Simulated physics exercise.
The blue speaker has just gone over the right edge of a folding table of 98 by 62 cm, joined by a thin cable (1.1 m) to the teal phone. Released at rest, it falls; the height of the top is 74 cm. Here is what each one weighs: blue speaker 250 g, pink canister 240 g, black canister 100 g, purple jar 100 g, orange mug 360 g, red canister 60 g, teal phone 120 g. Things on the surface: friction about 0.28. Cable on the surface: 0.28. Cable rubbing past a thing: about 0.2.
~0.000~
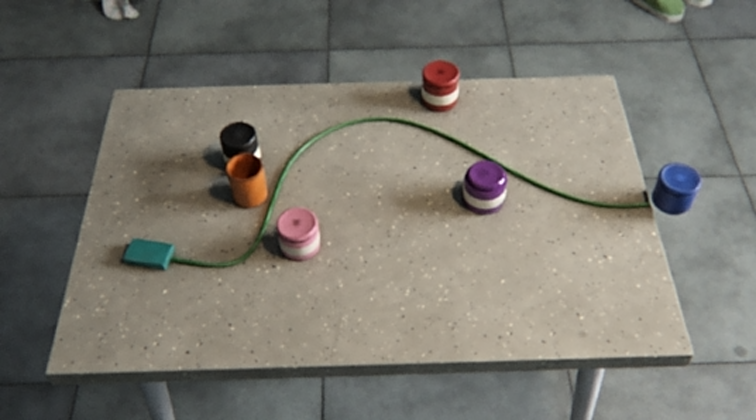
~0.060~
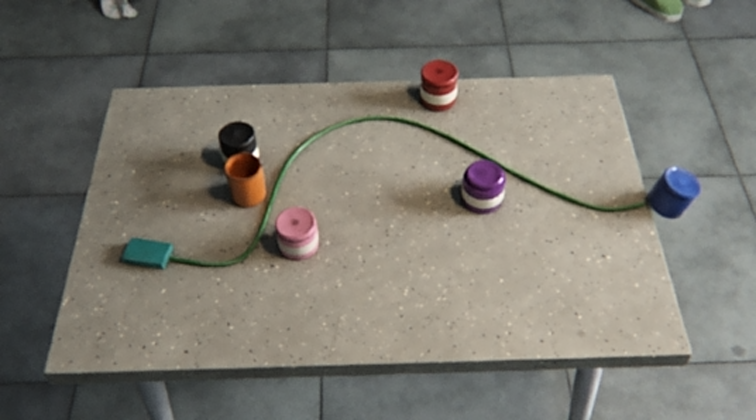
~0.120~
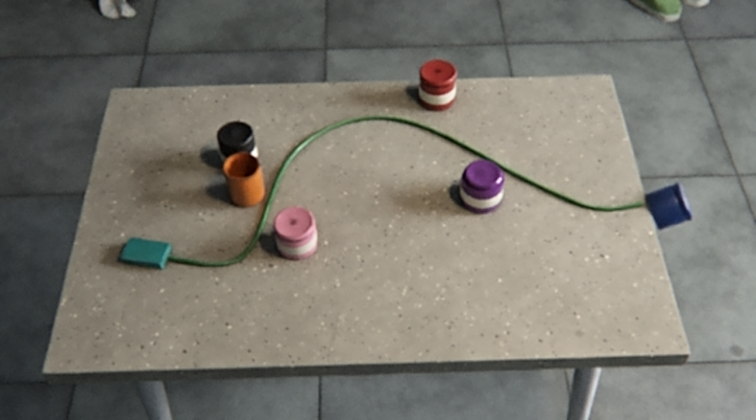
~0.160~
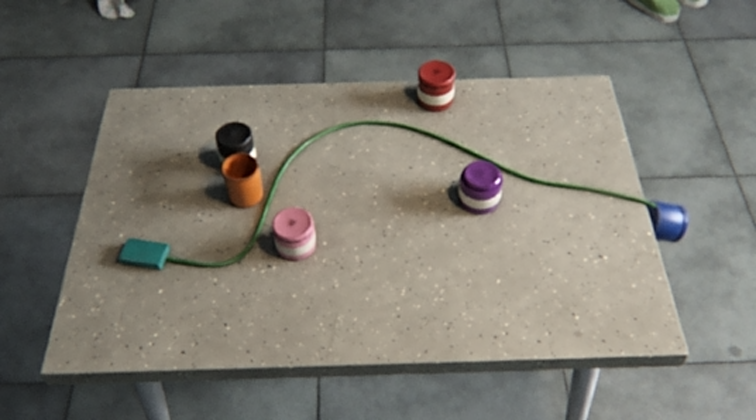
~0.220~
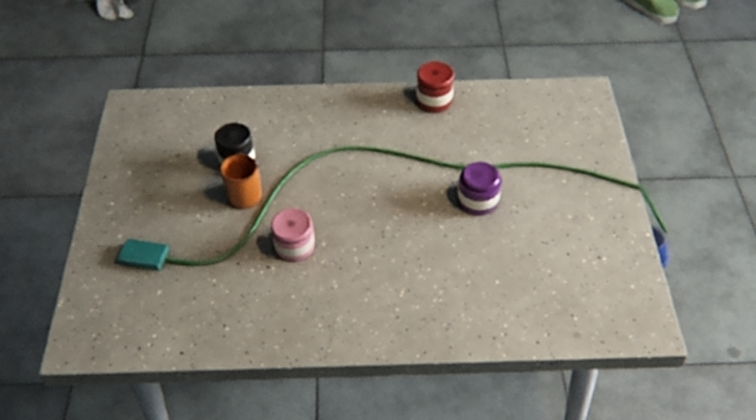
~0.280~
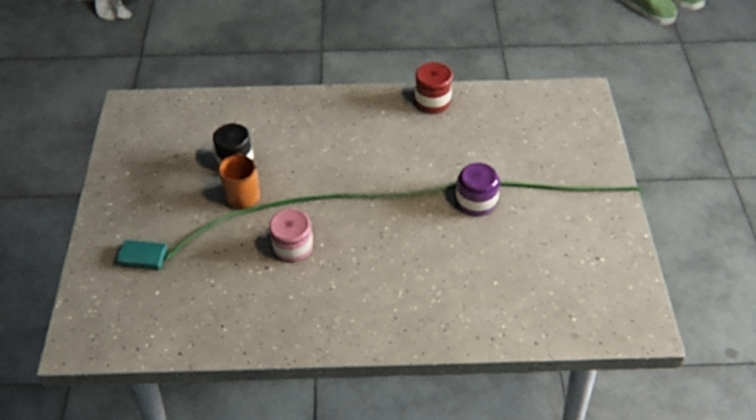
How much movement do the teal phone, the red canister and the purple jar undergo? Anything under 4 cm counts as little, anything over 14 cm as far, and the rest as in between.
Outcome: The teal phone goes far; the red canister barely moves; the purple jar moves an in-between distance.
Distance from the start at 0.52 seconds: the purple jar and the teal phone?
The purple jar is 8 cm out and the teal phone is 35 cm out.
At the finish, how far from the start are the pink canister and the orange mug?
Pink canister: 0 cm; orange mug: 0 cm.
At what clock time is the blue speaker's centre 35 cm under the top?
Estimate: About 0.36 s.
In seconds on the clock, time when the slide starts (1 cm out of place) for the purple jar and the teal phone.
For the purple jar it's 0.34 s, while the teal phone gets there at 0.32 s.
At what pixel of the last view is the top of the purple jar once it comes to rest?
The top finishes roughly at pixel (498, 210) of the last view.
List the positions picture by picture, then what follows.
The first frame shows teal phone (148, 251); red canister (441, 72); purple jar (487, 173); cable runs through (593, 203) (479, 153) (377, 119) (289, 166) (238, 261).
The second frame shows blue speaker (678, 181); cable runs through (589, 206) (376, 118) (237, 261).
The third frame shows blue speaker (669, 207); cable runs through (588, 206) (374, 118) (235, 260).
The fourth frame shows blue speaker (663, 222); cable runs through (601, 191) (377, 122) (234, 260).
The fifth frame shows blue speaker (648, 250); cable runs through (645, 194) (410, 156) (231, 252).
The sixth frame shows teal phone (141, 252); red canister (434, 74); purple jar (479, 175); cable runs through (584, 189) (347, 195) (219, 220).
At 0.5 s, the cable's tail end at (367, 198); teal phone 35 cm off its start, purple jar 8 cm off its start, blue speaker over the edge.
At 0.7 s, the cable's tail end at (539, 165); teal phone 68 cm off its start, purple jar 8 cm off its start, blue speaker over the edge.
At 1.0 s, the cable has left the top; teal phone 89 cm off its start at (628, 143), purple jar 8 cm off its start at (498, 210), blue speaker over the edge.
At 1.2 s, the cable has left the top; teal phone over the edge, purple jar 8 cm off its start, blue speaker over the edge.
At 2.4 s, the cable has left the top; teal phone over the edge, purple jar 8 cm off its start at (498, 210), red canister 0 cm off its start at (434, 74), blue speaker over the edge.
